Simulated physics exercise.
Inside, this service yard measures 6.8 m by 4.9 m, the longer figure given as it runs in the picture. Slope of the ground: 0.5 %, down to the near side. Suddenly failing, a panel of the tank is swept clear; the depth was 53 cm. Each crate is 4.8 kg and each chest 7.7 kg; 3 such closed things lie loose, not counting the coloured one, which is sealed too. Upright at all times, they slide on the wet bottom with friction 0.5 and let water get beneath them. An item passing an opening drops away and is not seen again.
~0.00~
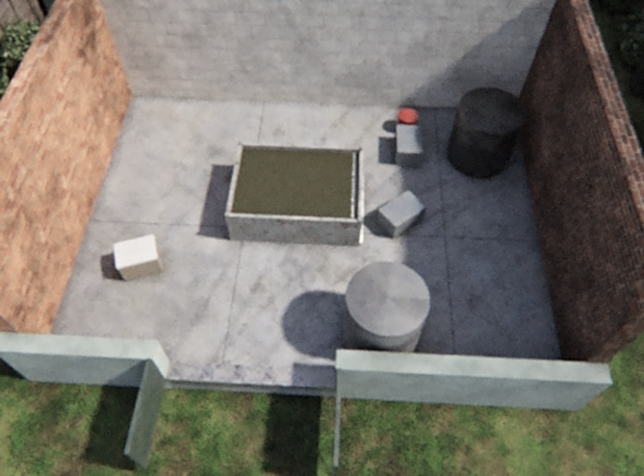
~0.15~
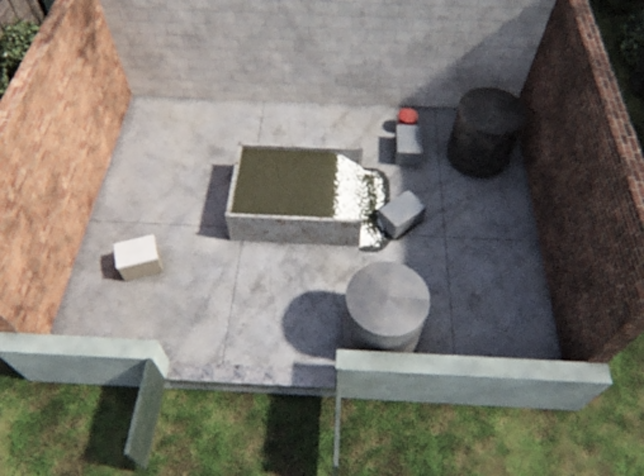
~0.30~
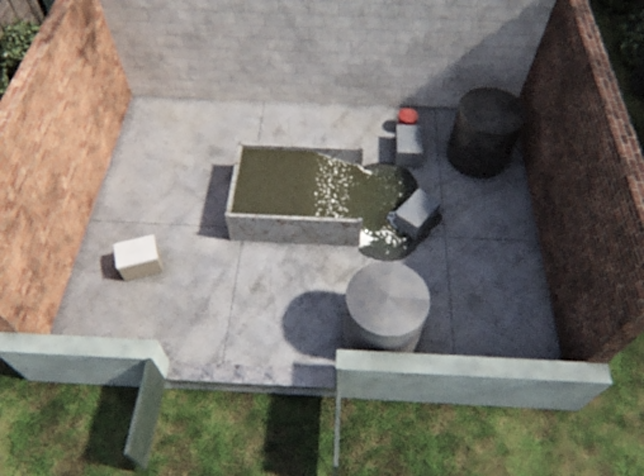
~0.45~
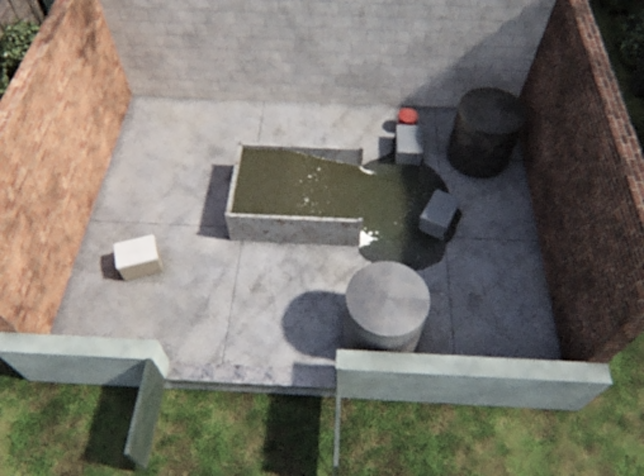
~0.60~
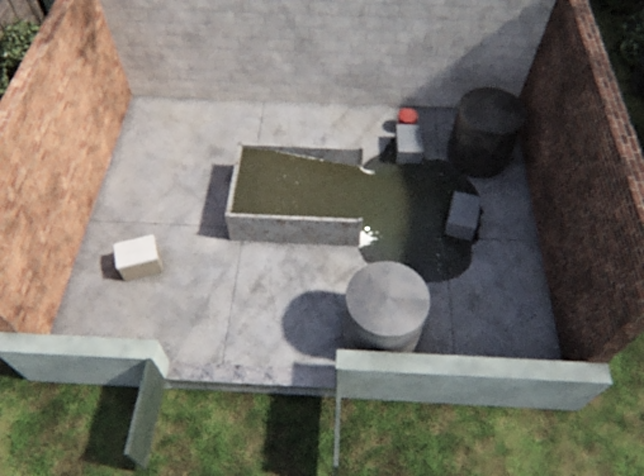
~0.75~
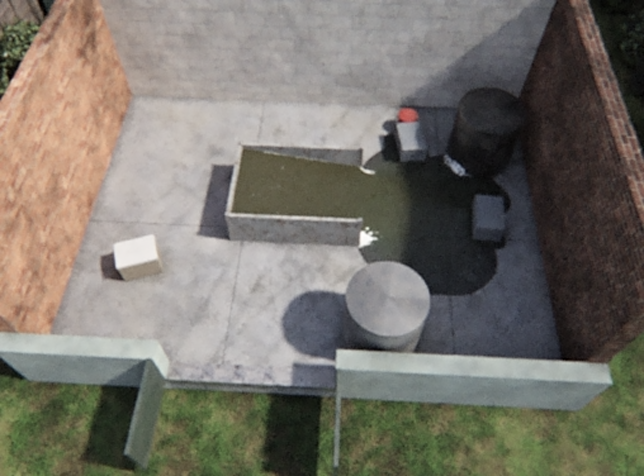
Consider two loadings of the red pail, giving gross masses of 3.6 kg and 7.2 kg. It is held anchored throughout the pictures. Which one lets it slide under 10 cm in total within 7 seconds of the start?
The lighter one and heavier both drift.
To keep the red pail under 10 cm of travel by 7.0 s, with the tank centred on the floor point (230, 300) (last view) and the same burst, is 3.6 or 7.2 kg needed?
For that case: Both fail.
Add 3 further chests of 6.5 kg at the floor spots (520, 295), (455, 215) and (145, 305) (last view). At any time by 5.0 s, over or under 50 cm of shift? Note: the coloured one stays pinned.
In the given order, I'd say greater, greater, smaller.
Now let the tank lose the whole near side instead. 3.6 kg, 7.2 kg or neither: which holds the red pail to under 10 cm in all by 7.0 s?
Result: Lighter option succeeds.
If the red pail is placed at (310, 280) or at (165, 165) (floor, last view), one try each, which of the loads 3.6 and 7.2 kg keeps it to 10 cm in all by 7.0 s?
In that order: The lighter suffices; the lighter suffices.
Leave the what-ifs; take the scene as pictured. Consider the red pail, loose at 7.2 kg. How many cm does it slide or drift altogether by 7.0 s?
Close to 60 cm, all told.
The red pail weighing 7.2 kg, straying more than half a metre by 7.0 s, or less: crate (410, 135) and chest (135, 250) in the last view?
Taking them as asked: Beyond and not beyond.
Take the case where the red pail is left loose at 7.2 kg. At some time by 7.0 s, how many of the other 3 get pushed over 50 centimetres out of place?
I make it 2.
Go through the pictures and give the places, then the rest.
In the first picture, the red pail at (408, 115) rests on the ground; 2.4 m2 under water; 0 of 4 have shifted.
In the second picture, the red pail at (408, 115), on the bottom; 3.0 m2 under water; 0 of 4 have shifted.
In the third picture, the red pail at (408, 115), on the bottom; water covers 3.8 m2; 1 of 4 have shifted.
In the fourth picture, the red pail at (408, 115), on the bottom; water covers 4.8 m2; 1 of 4 have shifted.
In the fifth picture, the red pail at (408, 115), on the bottom; water covers 5.9 m2; 1 of 4 have shifted.
In the sixth picture, the red pail at (408, 115) rests on the ground; water covers 7.2 m2; 2 of 4 have shifted.
After 1.4 s the red pail would be 1 cm from its start with 3.6 kg and 0 cm from its start with 7.2 kg; 2 cm of water round it then.
After 3.1 s the red pail would be 20 cm from its start with 3.6 kg and 0 cm from its start with 7.2 kg; 4 cm of water round it then.
After 4.9 s the red pail would be 111 cm from its start with 3.6 kg and 47 cm from its start with 7.2 kg; 5 cm of water round it then.
After 7.0 s the red pail would be 239 cm from its start with 3.6 kg and 57 cm from its start with 7.2 kg; 5 cm of water round it then.
